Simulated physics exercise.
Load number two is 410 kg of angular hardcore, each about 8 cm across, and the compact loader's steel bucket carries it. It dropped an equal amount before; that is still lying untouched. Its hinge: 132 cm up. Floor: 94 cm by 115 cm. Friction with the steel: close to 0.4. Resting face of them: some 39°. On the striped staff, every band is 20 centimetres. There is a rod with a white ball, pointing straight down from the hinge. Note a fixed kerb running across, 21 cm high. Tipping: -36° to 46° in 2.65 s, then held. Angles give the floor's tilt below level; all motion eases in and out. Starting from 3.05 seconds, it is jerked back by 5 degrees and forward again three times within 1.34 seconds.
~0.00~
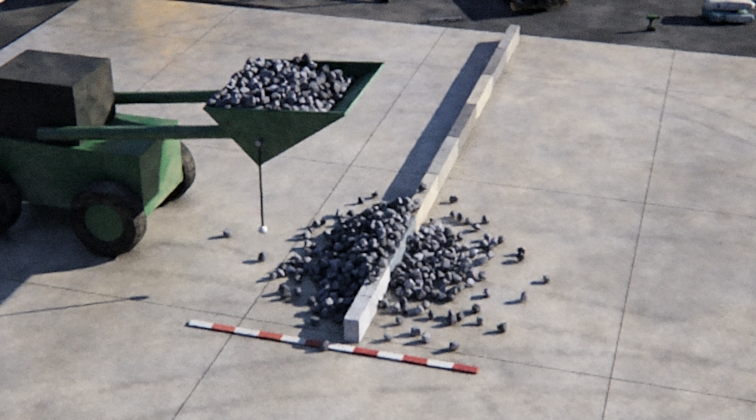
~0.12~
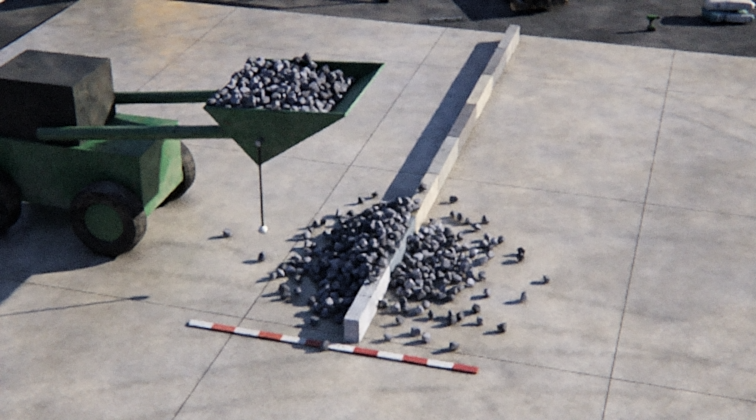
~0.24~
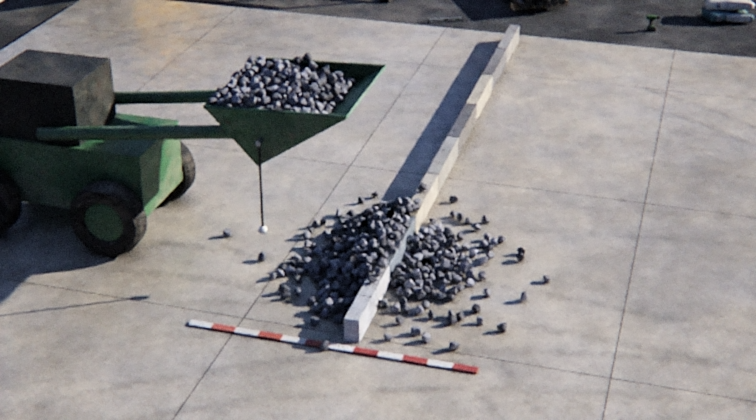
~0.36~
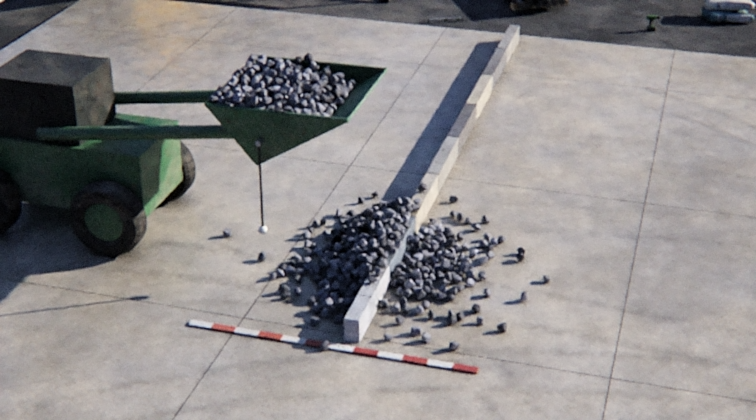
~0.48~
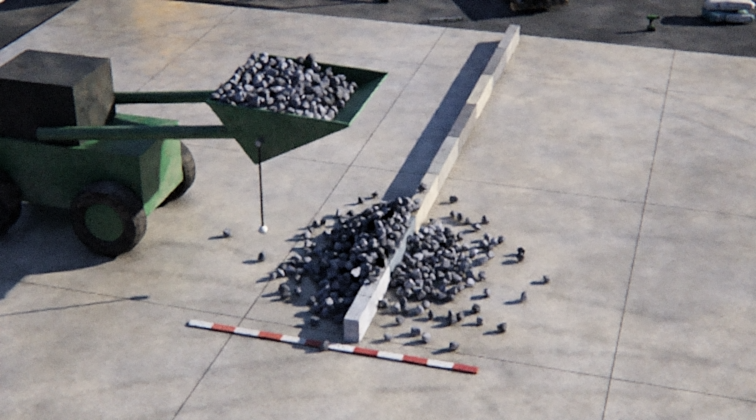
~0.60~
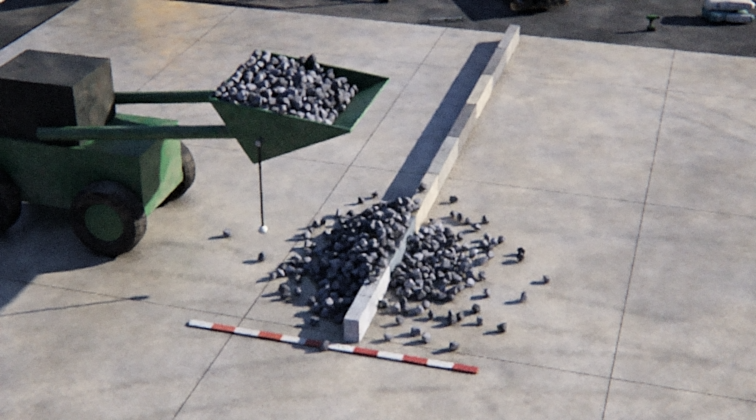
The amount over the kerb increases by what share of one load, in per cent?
By about 25 per cent of a load.
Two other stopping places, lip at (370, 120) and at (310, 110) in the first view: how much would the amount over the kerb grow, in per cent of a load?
65 %, then 0 %.
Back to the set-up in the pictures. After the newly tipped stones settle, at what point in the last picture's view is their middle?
Centre at roughly (362, 243).
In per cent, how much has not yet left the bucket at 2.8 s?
Close to 5 in a hundred.
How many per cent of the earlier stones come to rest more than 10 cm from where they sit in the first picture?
I'd put it at about 5 per cent.
After 2.0 s the floor is at 33°; in per cent of one load, 92 in the bucket, 82 on this side of the kerb, 25 over the kerb; the foremost stones are at (508, 291).
After 2.8 s the floor is at 46°; in per cent of one load, 4 in the bucket, 152 on this side of the kerb, 44 over the kerb; the foremost stones are at (508, 291).
After 4.8 s the floor is at 46°; in per cent of one load, 0 in the bucket, 150 on this side of the kerb, 50 over the kerb; the foremost stones are at (511, 286).
After 7.5 s the floor is at 46°; in per cent of one load, 0 in the bucket, 150 on this side of the kerb, 50 over the kerb; the foremost stones are at (511, 286). Net gain over the kerb, 25.
